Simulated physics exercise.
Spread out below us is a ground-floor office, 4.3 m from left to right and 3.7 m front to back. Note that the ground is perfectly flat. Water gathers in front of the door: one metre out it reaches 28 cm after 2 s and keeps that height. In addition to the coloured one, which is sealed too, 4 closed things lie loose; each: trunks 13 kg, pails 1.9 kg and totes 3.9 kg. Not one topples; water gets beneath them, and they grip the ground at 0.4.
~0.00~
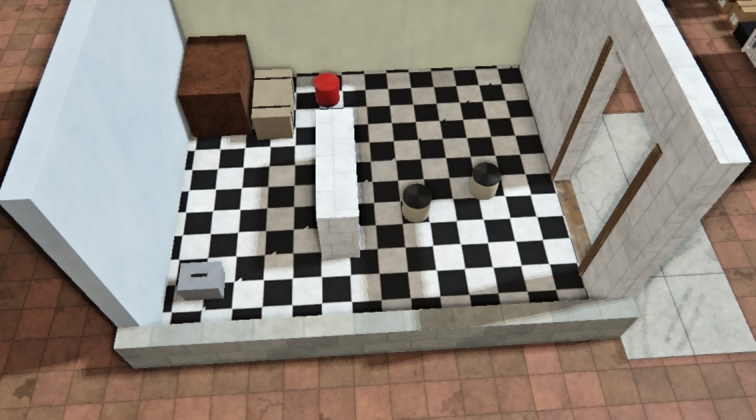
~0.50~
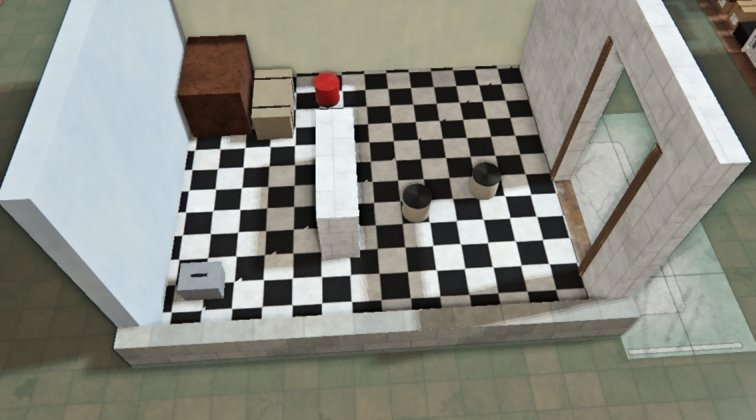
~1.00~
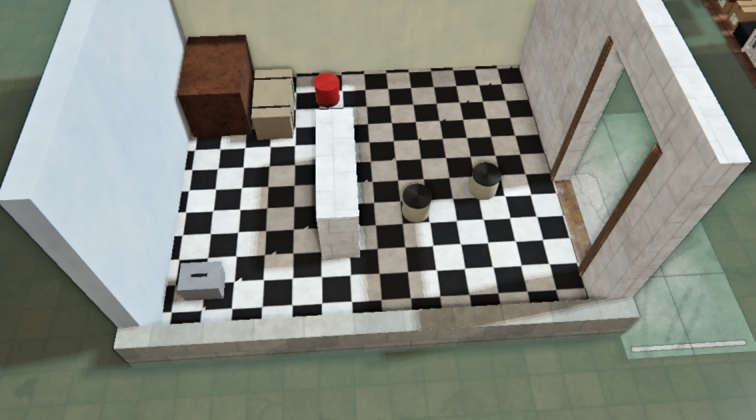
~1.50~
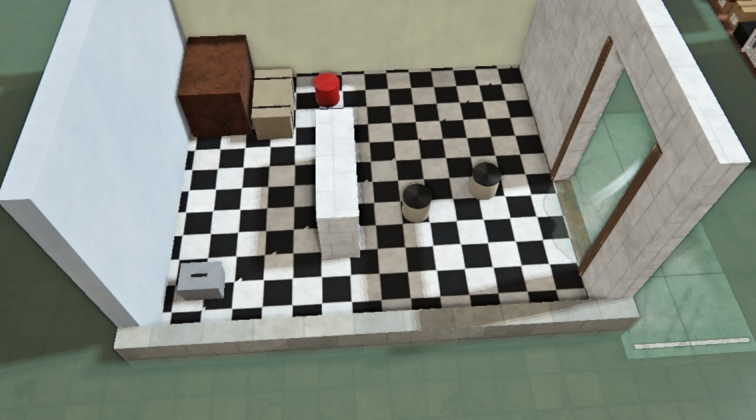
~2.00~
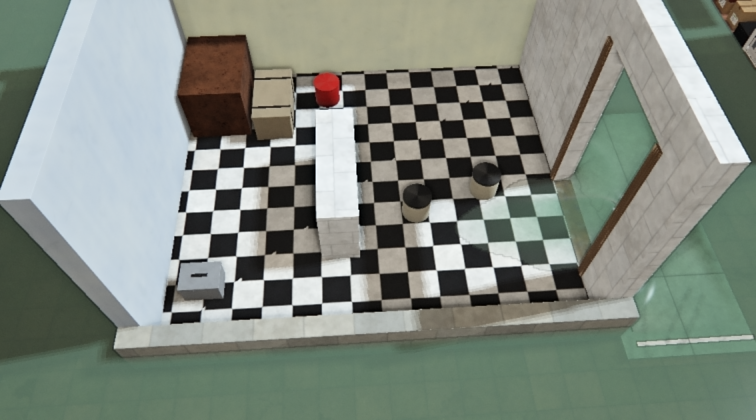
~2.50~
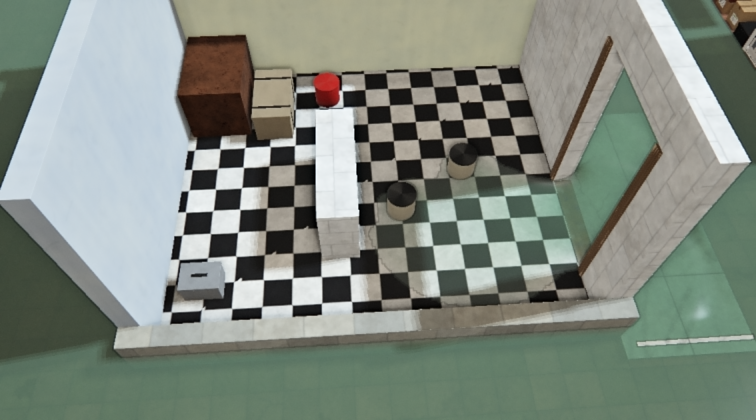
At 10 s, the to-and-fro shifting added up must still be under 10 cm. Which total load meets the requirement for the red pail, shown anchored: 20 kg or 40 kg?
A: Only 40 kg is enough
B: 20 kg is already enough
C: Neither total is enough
(B) 20 kg is already enough.
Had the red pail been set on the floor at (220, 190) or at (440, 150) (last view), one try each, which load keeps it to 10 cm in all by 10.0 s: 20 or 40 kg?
For the first start the lighter one suffices; for the second the lighter one suffices.
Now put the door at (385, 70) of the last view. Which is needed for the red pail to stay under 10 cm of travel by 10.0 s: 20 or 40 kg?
Under that setup, the light option succeeds.
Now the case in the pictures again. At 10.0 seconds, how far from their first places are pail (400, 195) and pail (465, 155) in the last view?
Shifts: 250 cm / 250 cm.
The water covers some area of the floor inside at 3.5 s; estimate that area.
Around 8.0 m2 of it.
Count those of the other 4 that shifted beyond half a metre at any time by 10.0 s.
4.
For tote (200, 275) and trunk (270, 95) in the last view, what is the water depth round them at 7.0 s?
About 5 and 9 cm.
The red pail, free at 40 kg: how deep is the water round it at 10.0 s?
Depth: Approx. 13 cm.
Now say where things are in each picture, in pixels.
The red pail at (326, 82) rests on the ground; 0.0 m2 under water; 0 of 5 have shifted, in the first picture.
The red pail at (326, 82) rests on the ground; 0.0 m2 under water; 0 of 5 have shifted, in the second picture.
The red pail at (326, 82) rests on the ground; 0.0 m2 under water; 0 of 5 have shifted, in the third picture.
The red pail at (326, 82), on the bottom; water covers 0.1 m2; 0 of 5 have shifted, in the fourth picture.
The red pail at (326, 82), on the bottom; water covers 1.0 m2; 0 of 5 have shifted, in the fifth picture.
The red pail at (326, 82) rests on the ground; water covers 2.9 m2; 2 of 5 have shifted, in the sixth picture.
After 3.5 s the red pail would be 0 cm from its start with 20 kg and 0 cm from its start with 40 kg; 0 cm of water round it then.
After 4.5 s the red pail would be 0 cm from its start with 20 kg and 0 cm from its start with 40 kg; 6 cm of water round it then.
After 7.0 s the red pail would be 0 cm from its start with 20 kg and 0 cm from its start with 40 kg; 11 cm of water round it then.
After 10.0 s the red pail would be 0 cm from its start with 20 kg and 0 cm from its start with 40 kg; 13 cm of water round it then.
